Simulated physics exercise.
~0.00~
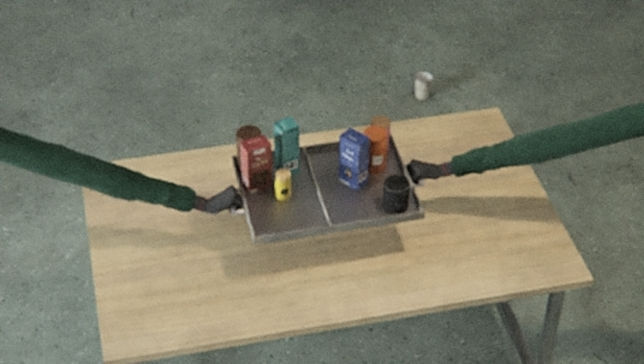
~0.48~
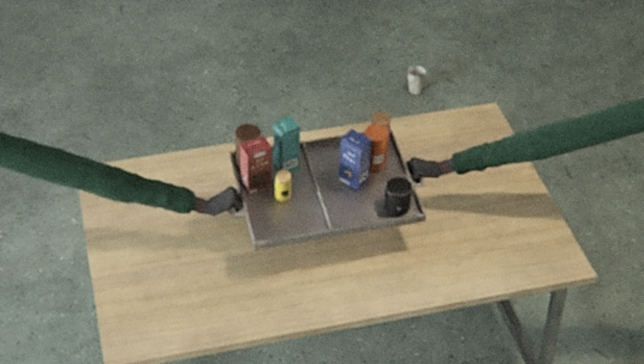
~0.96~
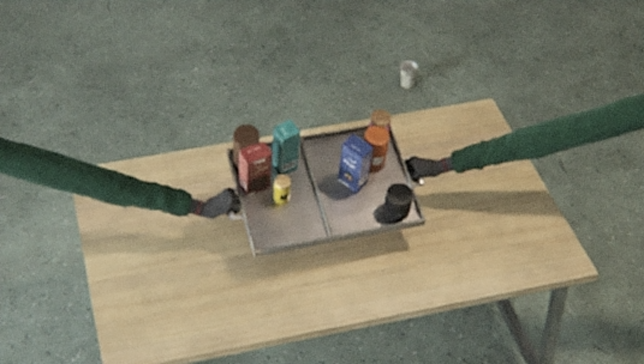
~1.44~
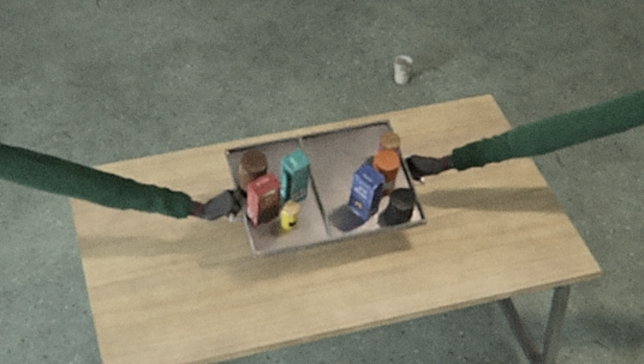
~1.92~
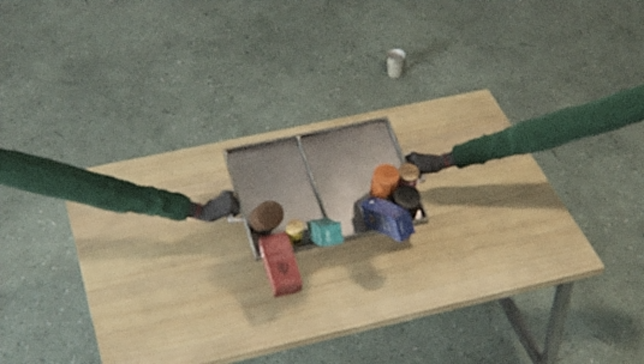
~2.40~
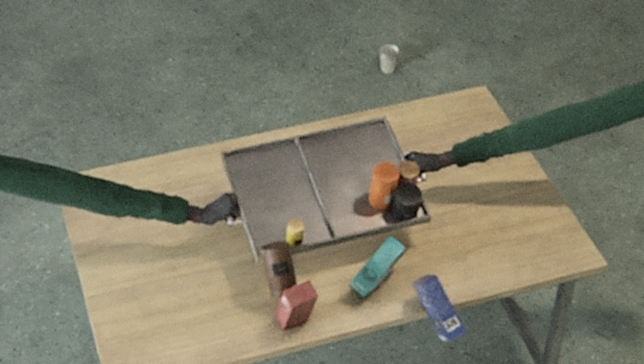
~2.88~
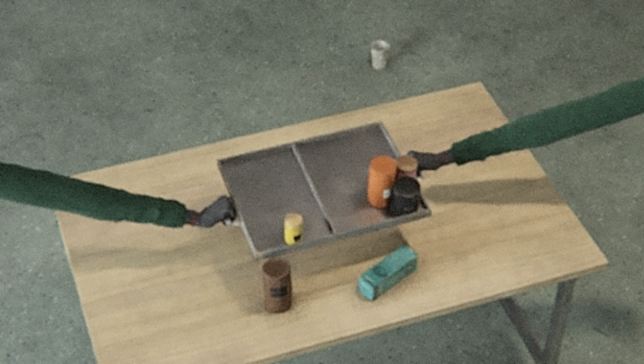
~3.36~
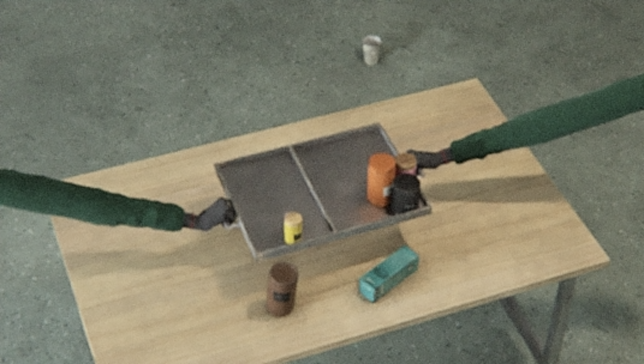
A serving tray held by two gloved hands above a wooden table dips at its near edge, and the red, blue and turquoise cartons and brown jar slide off, before it levels with the yellow shaker and the orange, pink and black jars still aboard.
